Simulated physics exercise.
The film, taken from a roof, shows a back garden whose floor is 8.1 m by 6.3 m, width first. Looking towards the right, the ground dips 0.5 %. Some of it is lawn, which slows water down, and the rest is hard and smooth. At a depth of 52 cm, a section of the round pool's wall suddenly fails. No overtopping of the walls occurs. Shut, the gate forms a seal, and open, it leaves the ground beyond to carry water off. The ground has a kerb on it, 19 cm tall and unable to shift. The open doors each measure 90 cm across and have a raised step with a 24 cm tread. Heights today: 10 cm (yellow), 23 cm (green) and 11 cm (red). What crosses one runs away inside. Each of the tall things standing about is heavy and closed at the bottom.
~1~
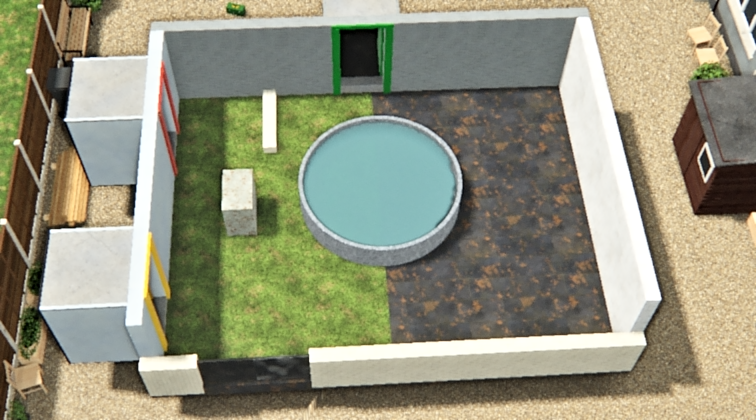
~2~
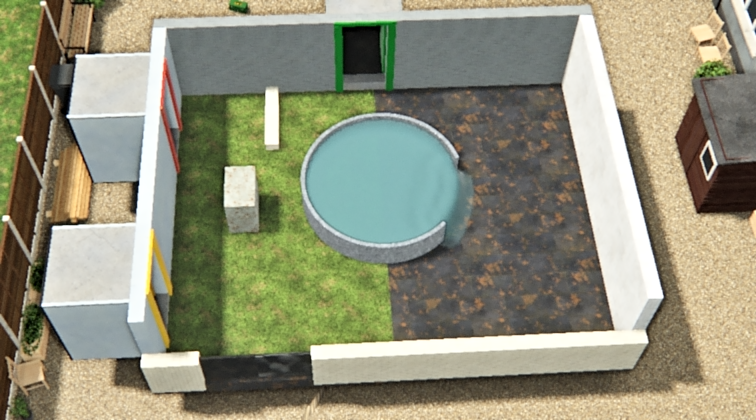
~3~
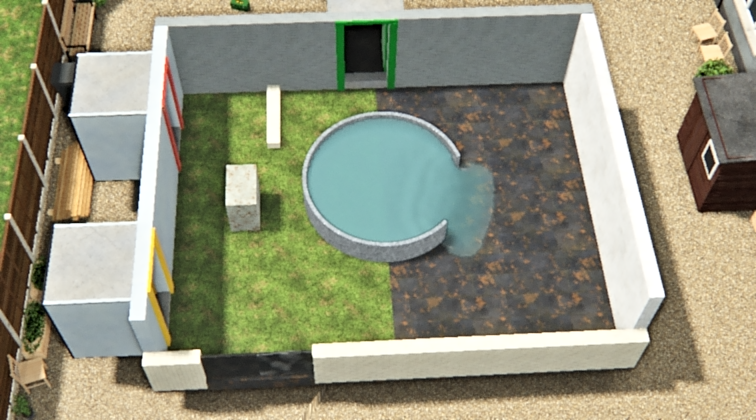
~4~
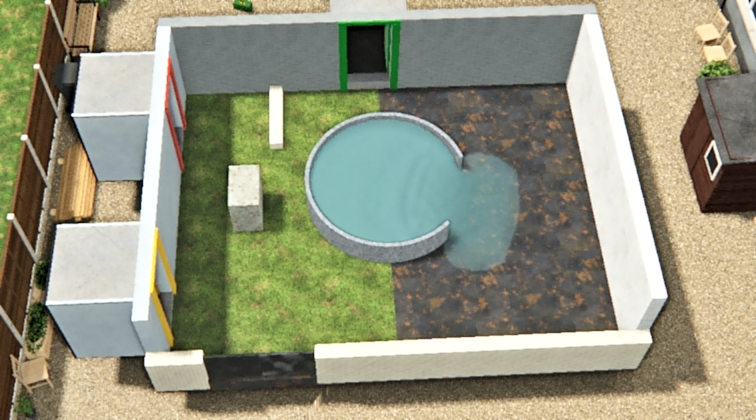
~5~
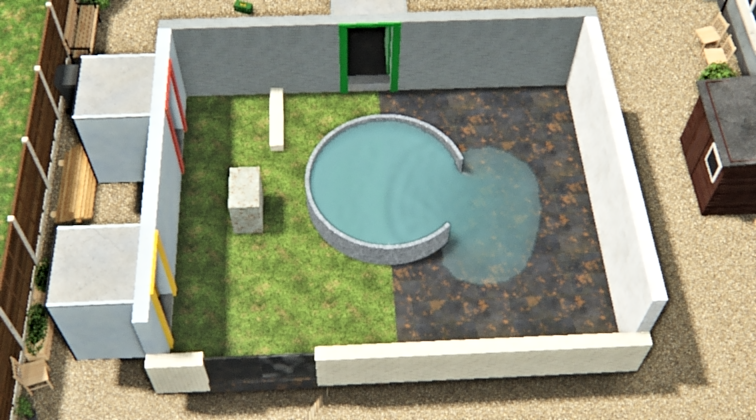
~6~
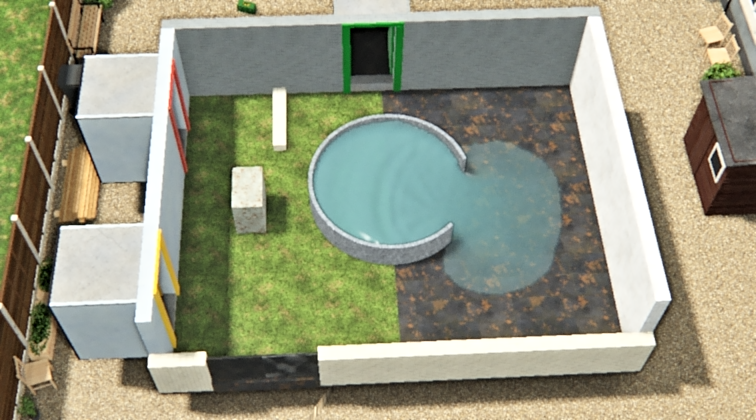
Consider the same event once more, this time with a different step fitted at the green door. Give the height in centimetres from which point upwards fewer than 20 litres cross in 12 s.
Roughly 7 cm.
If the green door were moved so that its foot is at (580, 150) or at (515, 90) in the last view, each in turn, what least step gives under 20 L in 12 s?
You'd want roughly 15 cm there first, then roughly 12.0 cm.
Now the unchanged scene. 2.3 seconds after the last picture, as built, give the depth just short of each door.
Yellow door 0 cm, green door 0 cm, red door 0 cm.
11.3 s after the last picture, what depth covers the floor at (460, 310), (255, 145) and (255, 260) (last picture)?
The three readings, in order, are 6, 2 and 9 cm.
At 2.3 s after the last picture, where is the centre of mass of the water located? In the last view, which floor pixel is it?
The water's centre is at about (465, 216).
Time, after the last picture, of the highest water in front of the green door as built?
I'd say near 11.0 seconds.
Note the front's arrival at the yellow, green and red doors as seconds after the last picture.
Yellow 7.5 s, green 3.8 s, red not within the 12 s.
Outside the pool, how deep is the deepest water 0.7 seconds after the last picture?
29 cm.
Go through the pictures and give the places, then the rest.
The first picture shows still water, 52 cm deep, in the round pool at (380, 182); the green door at (362, 61) is dry.
In the second picture, water pours out at (458, 203) and has run 0.3 m, to (457, 240); about 7 cm deep outside, 52 cm at the back.
In the third picture, water pours out at (459, 203) and has run 0.7 m, to (489, 174); about 9 cm deep outside, 52 cm at the back.
In the fourth picture, the front is at (501, 260), 1.1 m from the gap at (461, 204); 2.5 m2 of floor is wet, 52 cm left at the back.
In the fifth picture, the gap is at (462, 206), the front 1.5 m out at (535, 185); the back of the round pool holds 52 cm.
In the sixth picture, water pours out at (465, 206) and has run 1.8 m, to (546, 266); about 5 cm deep outside, 52 cm at the back; the green door at (373, 59), 3.5 m from the gap, is still 2.5 m from the nearest water.
Then, 0.7 s after the last picture water covers 25 % of the floor, deepest (29 cm) near (469, 207); it has not reached the green door.
Then, 2.3 s after the last picture water covers 30 % of the floor, deepest (38 cm) near (616, 344); it has not reached the green door.
Then, 11.3 s after the last picture water covers 95 % of the floor, deepest (12 cm) near (328, 118); 11 cm at the green door, 0 litres in over its 23 cm step.
At the green door as built, the water peaked near 11 cm, 11.1 s after the last picture.
With a step of 6.5 cm, 26 litres would have come in within the 12 s; with 8.5 cm, 8 litres. So under 20 litres takes about 7 cm.
